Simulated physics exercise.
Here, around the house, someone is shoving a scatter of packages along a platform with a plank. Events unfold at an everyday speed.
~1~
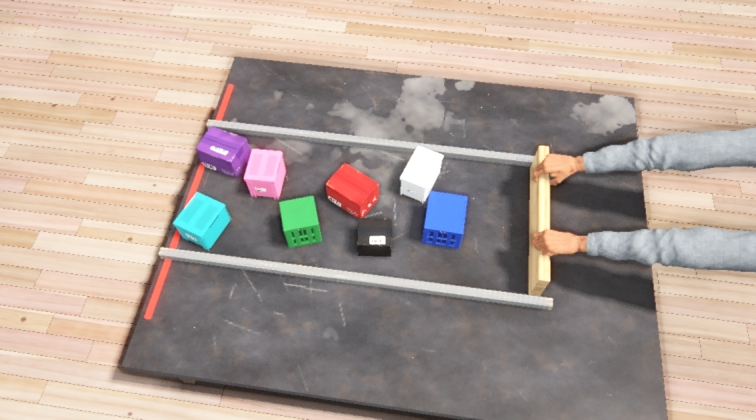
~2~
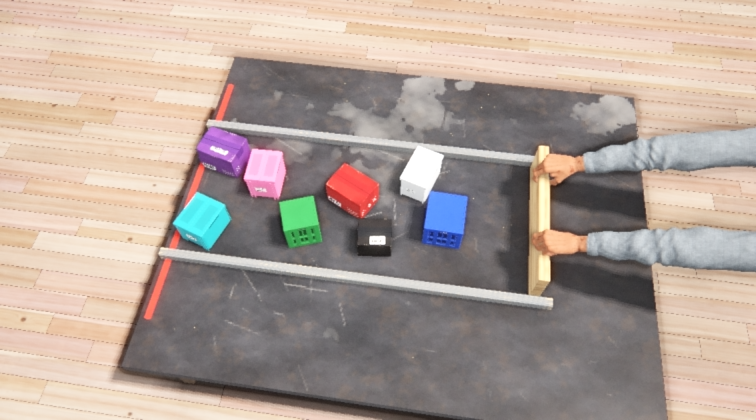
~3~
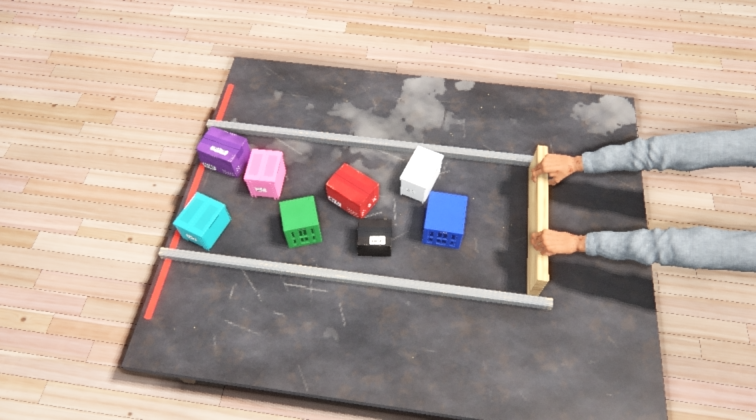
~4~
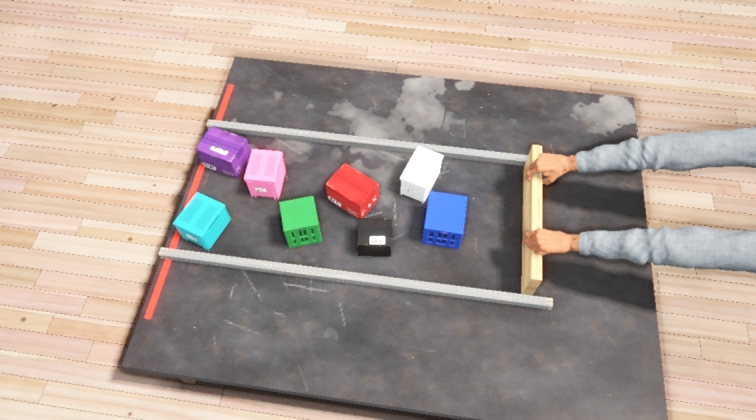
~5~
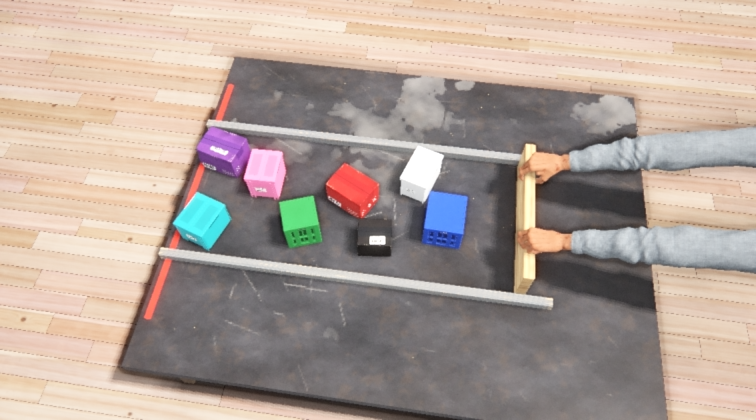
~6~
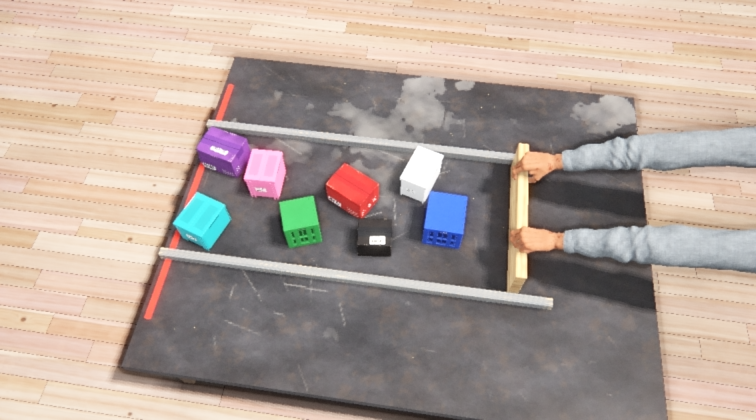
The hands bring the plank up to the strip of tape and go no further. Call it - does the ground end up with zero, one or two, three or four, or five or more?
The ground ends up with five or more.
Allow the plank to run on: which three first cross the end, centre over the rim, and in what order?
Going first is the purple parcel, next the pink tote, last the turquoise tote.
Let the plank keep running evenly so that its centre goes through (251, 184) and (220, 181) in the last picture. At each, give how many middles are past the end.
3 and 5.
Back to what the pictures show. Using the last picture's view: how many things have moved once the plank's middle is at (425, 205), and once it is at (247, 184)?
At the first spot the count is 3, and at the second it is 8.
Early on, none off yet; purple parcel at rest near (224, 153); turquoise tote at rest near (203, 222); pink tote at rest near (266, 174).
Finally, the number that fall off is five or more; lost, blue crate, white tote, black parcel, red box, green crate, pink tote, turquoise tote and purple parcel.
